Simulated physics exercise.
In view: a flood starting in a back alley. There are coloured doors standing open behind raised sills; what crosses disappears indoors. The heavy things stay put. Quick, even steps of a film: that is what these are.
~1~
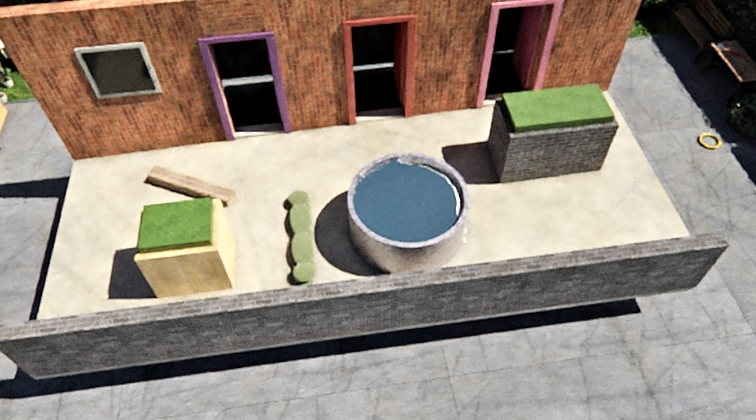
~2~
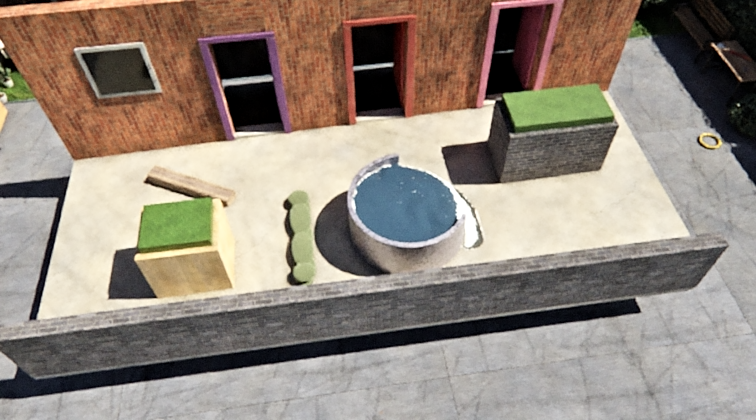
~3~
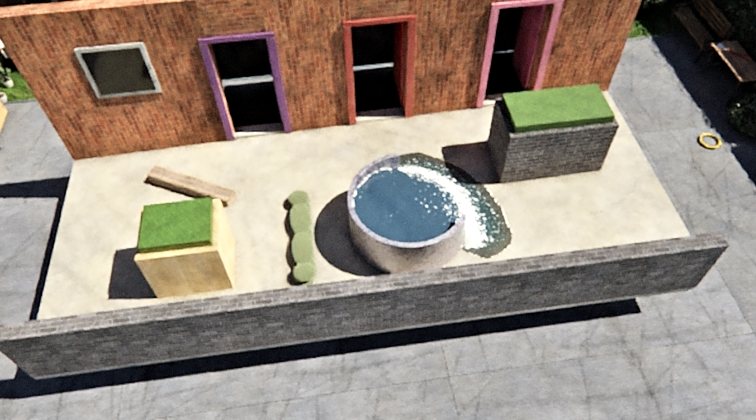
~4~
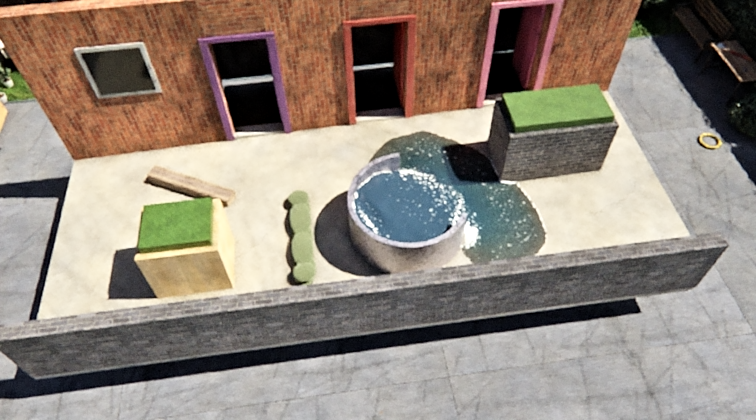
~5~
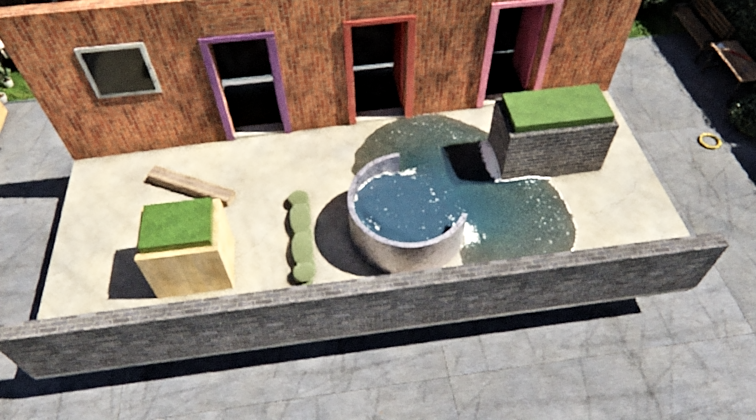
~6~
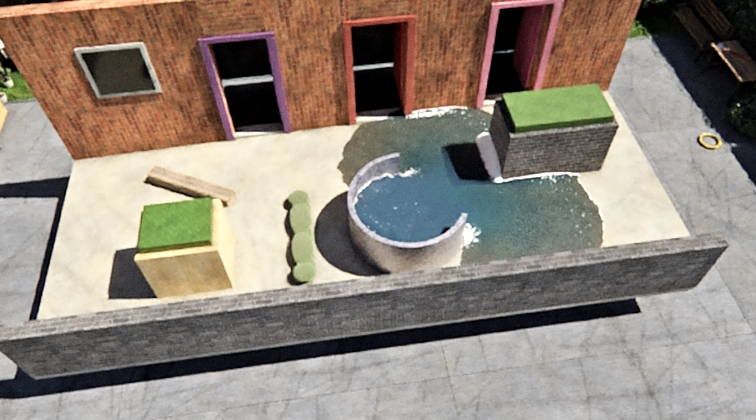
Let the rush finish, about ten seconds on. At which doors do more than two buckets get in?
As I see it, most likely the purple door will not exceed two buckets; most likely the pink door will exceed two buckets; most likely the red door will exceed two buckets.
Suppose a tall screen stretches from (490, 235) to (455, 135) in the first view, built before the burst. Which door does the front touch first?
I'd pick the red one.
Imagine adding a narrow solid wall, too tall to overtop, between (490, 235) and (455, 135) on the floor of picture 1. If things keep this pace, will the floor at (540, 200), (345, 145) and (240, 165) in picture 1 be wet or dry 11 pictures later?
Lab note - spot 1 parched, spot 2 inundated, spot 3 inundated.
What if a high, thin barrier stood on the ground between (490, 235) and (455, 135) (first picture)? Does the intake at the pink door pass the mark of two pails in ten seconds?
Result - the pink door remains within bounds.
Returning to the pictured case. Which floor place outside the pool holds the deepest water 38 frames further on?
Somewhere around (170, 151).
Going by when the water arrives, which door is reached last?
That would be the one in purple.
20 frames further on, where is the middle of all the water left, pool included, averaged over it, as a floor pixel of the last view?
Close to (450, 179), I reckon.
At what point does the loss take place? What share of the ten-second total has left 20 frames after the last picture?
Roughly 55 percent.
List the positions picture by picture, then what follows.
The first frame shows the round tank at (408, 200) is whole and still.
In the second frame, water pours out at (447, 193) and has run to (467, 247).
In the third frame, the front is at (496, 249), out from the gap at (447, 195).
In the fourth frame, water pours out at (447, 197) and has run to (399, 141).
In the fifth frame, the front is at (570, 239), out from the gap at (447, 197).
In the sixth frame, the front is at (598, 228), out from the gap at (447, 197).
A moment on, water covers 35 % of the floor; the purple door not reached, the pink door under two buckets in, the red door under two buckets in.
Next, water covers 40 % of the floor; the purple door wet at the sill, nothing in, the pink door over two buckets in, the red door over two buckets in.
Then, water covers 55 % of the floor; the purple door wet at the sill, nothing in, the pink door over two buckets in, the red door over two buckets in.
Later, water covers 60 % of the floor; the purple door wet at the sill, nothing in, the pink door over two buckets in, the red door over two buckets in.
In the end, water covers 50 % of the floor; the purple door wet at the sill, nothing in, the pink door over two buckets in, the red door over two buckets in.
